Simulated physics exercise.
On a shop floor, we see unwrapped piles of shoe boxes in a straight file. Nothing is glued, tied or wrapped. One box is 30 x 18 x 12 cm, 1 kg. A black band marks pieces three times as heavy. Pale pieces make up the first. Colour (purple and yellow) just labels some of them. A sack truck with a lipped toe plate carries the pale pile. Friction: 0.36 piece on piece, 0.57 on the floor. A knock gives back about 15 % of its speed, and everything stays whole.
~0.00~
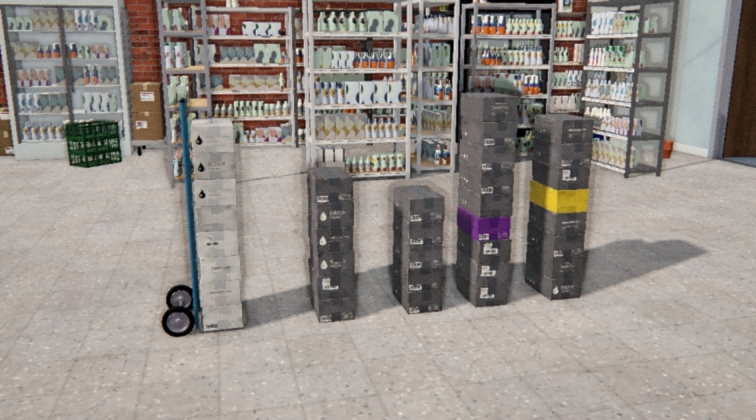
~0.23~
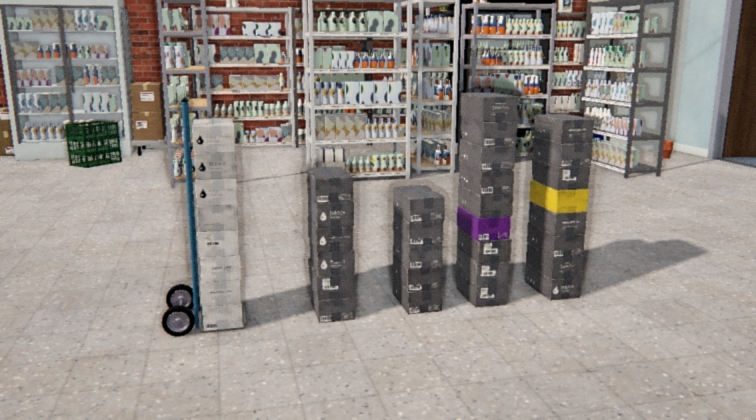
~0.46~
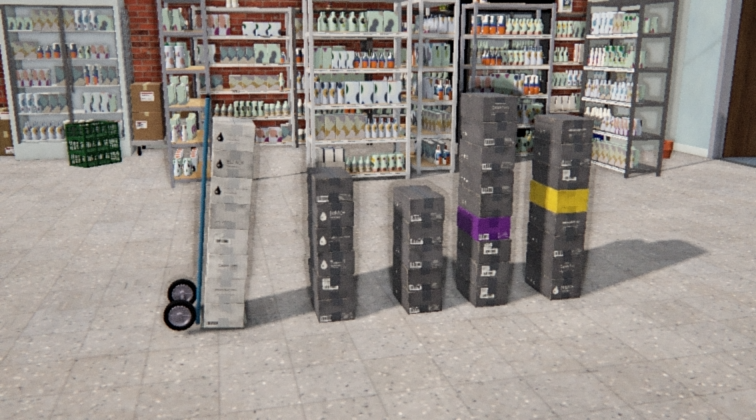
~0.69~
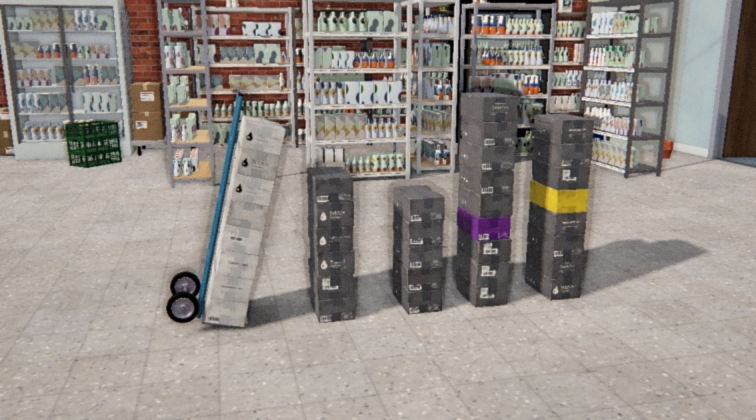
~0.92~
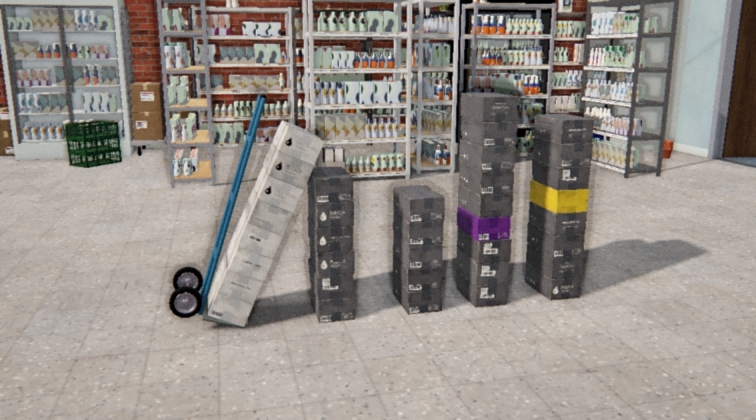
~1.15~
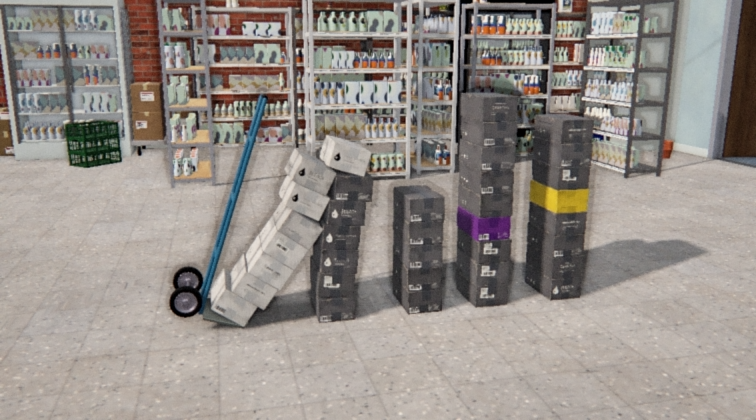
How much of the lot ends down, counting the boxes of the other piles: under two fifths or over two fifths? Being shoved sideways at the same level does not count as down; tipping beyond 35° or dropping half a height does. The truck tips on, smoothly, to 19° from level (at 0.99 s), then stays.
Ending down: More than two fifths.
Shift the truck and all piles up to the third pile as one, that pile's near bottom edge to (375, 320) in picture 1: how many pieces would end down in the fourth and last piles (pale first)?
In that case fourth 8, last 6.
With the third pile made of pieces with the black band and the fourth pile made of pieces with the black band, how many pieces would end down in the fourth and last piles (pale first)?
Then fourth 0, last 0.
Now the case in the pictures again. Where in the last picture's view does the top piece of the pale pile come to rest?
Near (544, 234).
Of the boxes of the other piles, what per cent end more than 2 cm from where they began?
100 per cent.
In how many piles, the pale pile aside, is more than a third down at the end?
4 of them.
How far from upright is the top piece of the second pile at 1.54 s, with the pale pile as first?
It leans some 30°.
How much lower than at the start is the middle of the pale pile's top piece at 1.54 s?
About 25 cm.
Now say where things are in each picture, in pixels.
In the first frame (each place is the centre of the face we see best), truck frame (185, 151) 0° forward; yellow box (573, 201); purple box (494, 229); the others all in place.
In the second frame, truck frame (187, 150) 0° forward; yellow box (573, 201).
In the third frame, truck frame (206, 146) 6° forward, top of the pale pile leaning 6°; yellow box (573, 201); the others all in place.
In the fourth frame, truck frame (233, 143) 13° forward, top of the pale pile leaning 14°; yellow box (573, 201); the others all in place.
In the fifth frame, truck frame (251, 143) 19° forward, top of the pale pile leaning 25°; yellow box (573, 201); the others all in place.
In the sixth frame, truck frame (252, 143) 19° forward, top of the pale pile leaning 18°; yellow box (573, 202); purple box (494, 229); steepest lean 5°, the box at (340, 262); 5 have shifted.
By 1.54 s, 8 of the pale pile down; 1 of the 28 other boxes down.
By 2.38 s, 8 of the pale pile down; 8 of the 28 other boxes down; purple box tilted 25°; yellow box tilted 9°.
By 3.00 s, 8 of the pale pile down; 27 of the 28 other boxes down; yellow box on its side; purple box tilted 43°, 19 cm lower.
When it is over (4.6 s), 8 of the pale pile down; 27 of the 28 other boxes down; yellow box upside down; purple box tilted 42°, 19 cm lower. That is 96 per cent. In pixels of the last frame, middles, yellow box near (683, 267), purple box near (566, 250).
